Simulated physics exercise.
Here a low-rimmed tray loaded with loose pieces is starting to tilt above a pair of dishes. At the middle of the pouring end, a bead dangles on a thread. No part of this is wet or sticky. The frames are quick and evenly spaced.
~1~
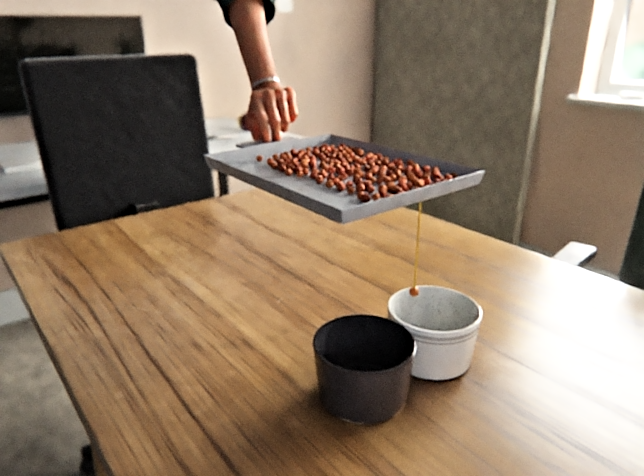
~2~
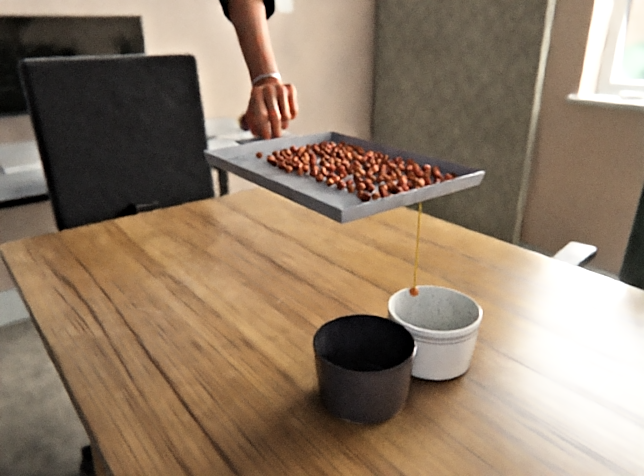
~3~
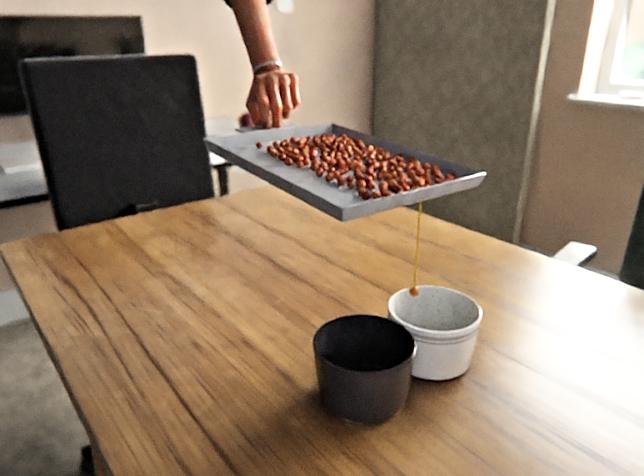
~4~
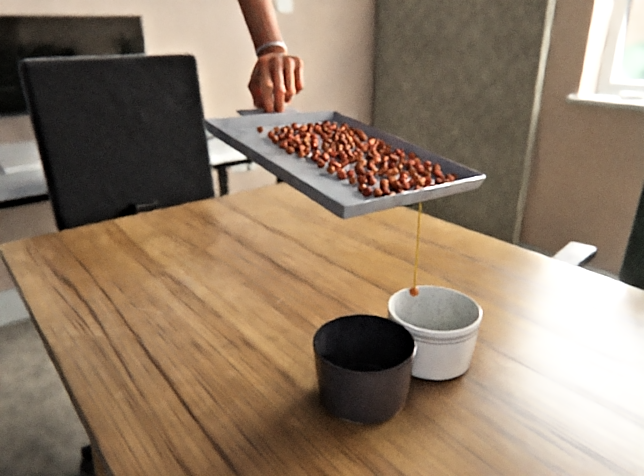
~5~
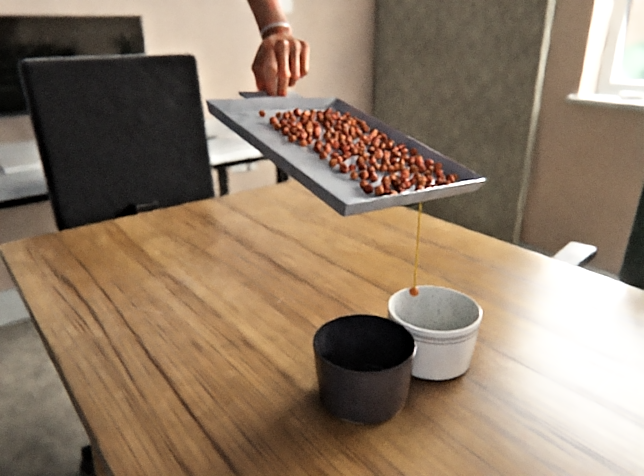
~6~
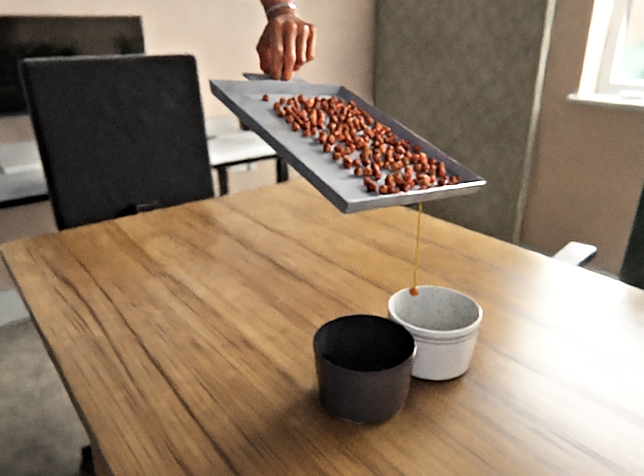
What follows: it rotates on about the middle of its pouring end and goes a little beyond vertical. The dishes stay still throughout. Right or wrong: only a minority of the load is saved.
Right, only a minority is saved.
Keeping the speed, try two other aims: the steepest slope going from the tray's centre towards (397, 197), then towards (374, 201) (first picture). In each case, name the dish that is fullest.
Outcome by order - one: Right side; two: Left side.
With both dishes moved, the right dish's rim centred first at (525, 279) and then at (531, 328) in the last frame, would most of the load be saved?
First try: A majority; second try: A minority.
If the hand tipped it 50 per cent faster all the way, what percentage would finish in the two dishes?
About 30 %.
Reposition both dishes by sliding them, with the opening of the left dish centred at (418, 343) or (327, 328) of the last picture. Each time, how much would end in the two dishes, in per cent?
60 per cent the first time, 0 per cent the second time.
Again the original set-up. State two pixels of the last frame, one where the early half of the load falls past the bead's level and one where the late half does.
Roughly (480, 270) first, then roughly (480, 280).
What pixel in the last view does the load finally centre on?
Resting centre, last picture - approx. (489, 340).
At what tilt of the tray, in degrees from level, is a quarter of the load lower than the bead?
Close to 100° of tilt at that moment.
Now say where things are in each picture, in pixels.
The first frame shows corners of the pouring end (342, 208) and (480, 171), level; middle of the load (356, 166), clay pellets; left dish (399, 388); right dish (469, 348); bead on its thread (414, 292).
The second frame shows corners of the pouring end (343, 208) and (480, 171), level; middle of the load (356, 165).
The third frame shows corners of the pouring end (344, 206) and (481, 173), tipped barely, lowest at the right corner; middle of the load (356, 160).
The fourth frame shows corners of the pouring end (345, 204) and (481, 175), tipped a little, lowest at the right corner; middle of the load (358, 152).
The fifth frame shows corners of the pouring end (347, 201) and (481, 178), tipped a little, lowest at the right corner; middle of the load (360, 145).
The sixth frame shows corners of the pouring end (349, 199) and (482, 181), tipped clearly, lowest at the right corner; middle of the load (364, 138); left dish (399, 388); right dish (469, 348).
Just after the last frame, tray tipped steeply; almost all on the tray; just a few in the air.
A moment on, tray tipped past a quarter turn; roughly a third on the tray; just a few in the right dish; about a tenth outside both; roughly half in the air.
Further on, tray tipped past a quarter turn; roughly a quarter in the right dish; the larger part outside both.
When it is over, tray tipped past a quarter turn; not one in the left dish; roughly a quarter in the right dish; the larger part outside both.
